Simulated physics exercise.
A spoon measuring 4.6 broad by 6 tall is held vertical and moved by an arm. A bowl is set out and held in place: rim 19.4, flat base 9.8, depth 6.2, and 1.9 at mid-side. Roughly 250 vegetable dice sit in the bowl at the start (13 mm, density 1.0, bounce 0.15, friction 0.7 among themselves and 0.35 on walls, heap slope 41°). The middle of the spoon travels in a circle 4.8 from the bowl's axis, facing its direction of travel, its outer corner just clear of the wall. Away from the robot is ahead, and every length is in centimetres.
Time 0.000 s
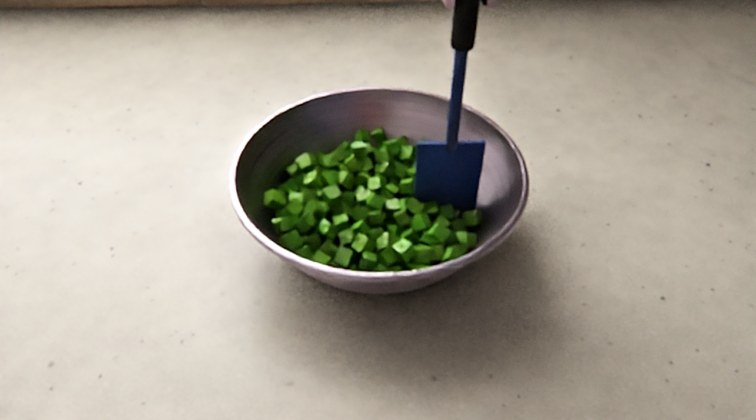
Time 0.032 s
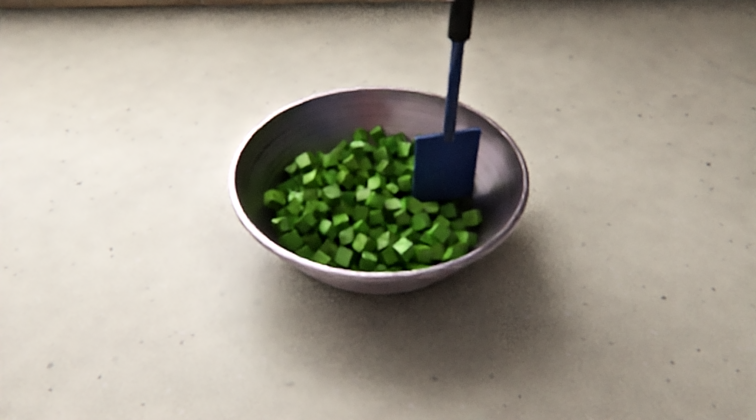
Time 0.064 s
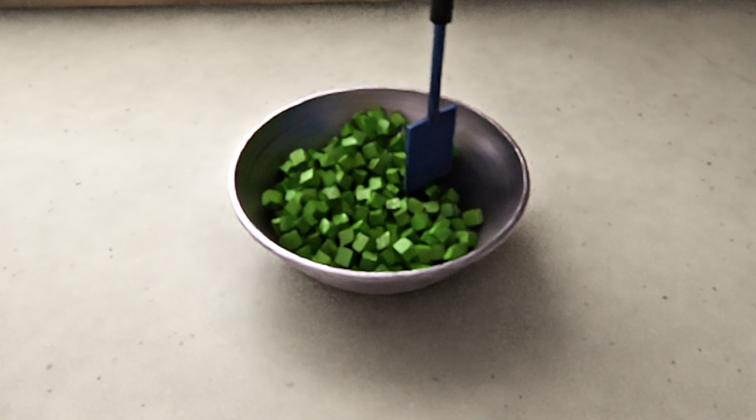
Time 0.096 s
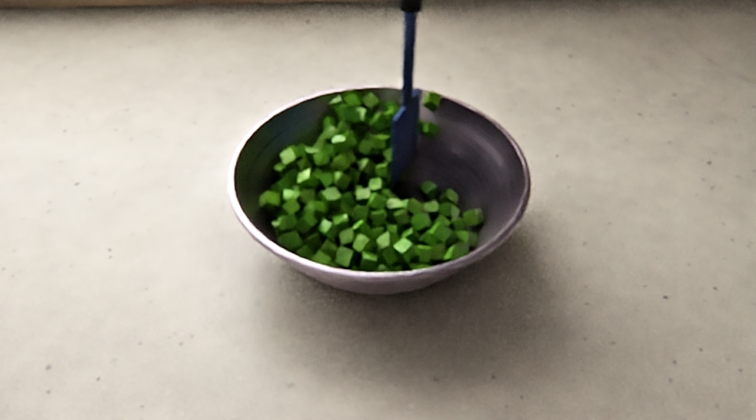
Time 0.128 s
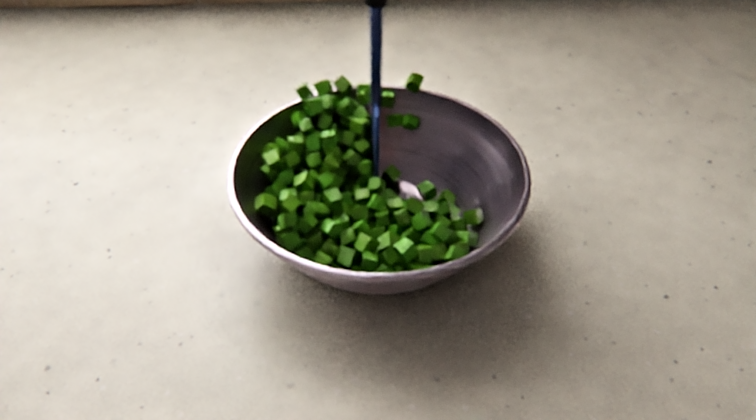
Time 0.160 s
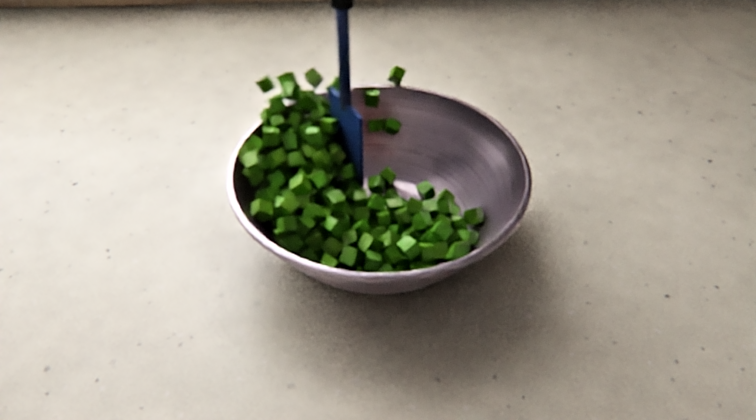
A blue spatula with a black handle sweeps from right to left along the far side of a metal bowl, turning as it goes and pushing green vegetable cubes up the left side, while several rise above the far rim.
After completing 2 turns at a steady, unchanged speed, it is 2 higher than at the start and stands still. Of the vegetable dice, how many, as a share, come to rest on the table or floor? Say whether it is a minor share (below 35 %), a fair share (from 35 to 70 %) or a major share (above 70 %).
A fair share.
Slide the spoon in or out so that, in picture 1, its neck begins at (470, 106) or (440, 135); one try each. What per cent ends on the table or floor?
I'd put it at around 15 and 35 percent.
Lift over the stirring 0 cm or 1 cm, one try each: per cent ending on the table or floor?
Trial one: Roughly 60 %; trial two: Roughly 50 %.
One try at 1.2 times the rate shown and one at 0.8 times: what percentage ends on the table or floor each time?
First try close to 55, second close to 35, in per cent.
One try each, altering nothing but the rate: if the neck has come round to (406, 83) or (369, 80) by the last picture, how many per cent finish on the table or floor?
Roughly 20 per cent on the first try and 35 per cent on the second.
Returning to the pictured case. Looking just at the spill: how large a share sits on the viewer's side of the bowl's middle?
Close to 60 percent, I reckon.
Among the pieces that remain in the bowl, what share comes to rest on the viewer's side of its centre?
55 %.
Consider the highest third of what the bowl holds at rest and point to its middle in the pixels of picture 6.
About (350, 212).
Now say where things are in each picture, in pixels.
Spoon neck at (454, 124), 0° round; upper third of the load around (359, 199), from x 275 to 470, top at y 135; 254 in the bowl, in the first frame.
Spoon neck at (451, 114), 11° round; upper third of the load around (359, 198), from x 275 to 475, top at y 135, in the second frame.
Spoon neck at (434, 97), 36° round; upper third of the load around (355, 180), from x 275 to 475, top at y 115, in the third frame.
Spoon neck at (408, 85), 63° round; upper third of the load around (347, 167), from x 270 to 475, top at y 100, in the fourth frame.
Spoon neck at (376, 80), 89° round; upper third of the load around (325, 157), from x 265 to 475, top at y 80, in the fifth frame.
Spoon neck at (345, 83), 116° round; upper third of the load around (301, 155), from x 250 to 475, top at y 75; 250 in the bowl, 4 in flight or on the tool, in the sixth frame.
By 0.44 s, 351° round, highest piece 9 above the table; 165 in the bowl, 61 on the table or floor, 28 in flight or on the tool.
By 0.73 s, 226° round, highest piece 7 above the table; 139 in the bowl, 111 on the table or floor, 4 in flight or on the tool.
By 1.07 s, 0° round, highest piece 5 above the table; 137 in the bowl, 117 on the table or floor.
By 1.77 s, 0° round, highest piece 5 above the table; 137 in the bowl, 117 on the table or floor.
Final count, 137 in the bowl, 117 on the table or floor. That is 46 % on the table or floor.
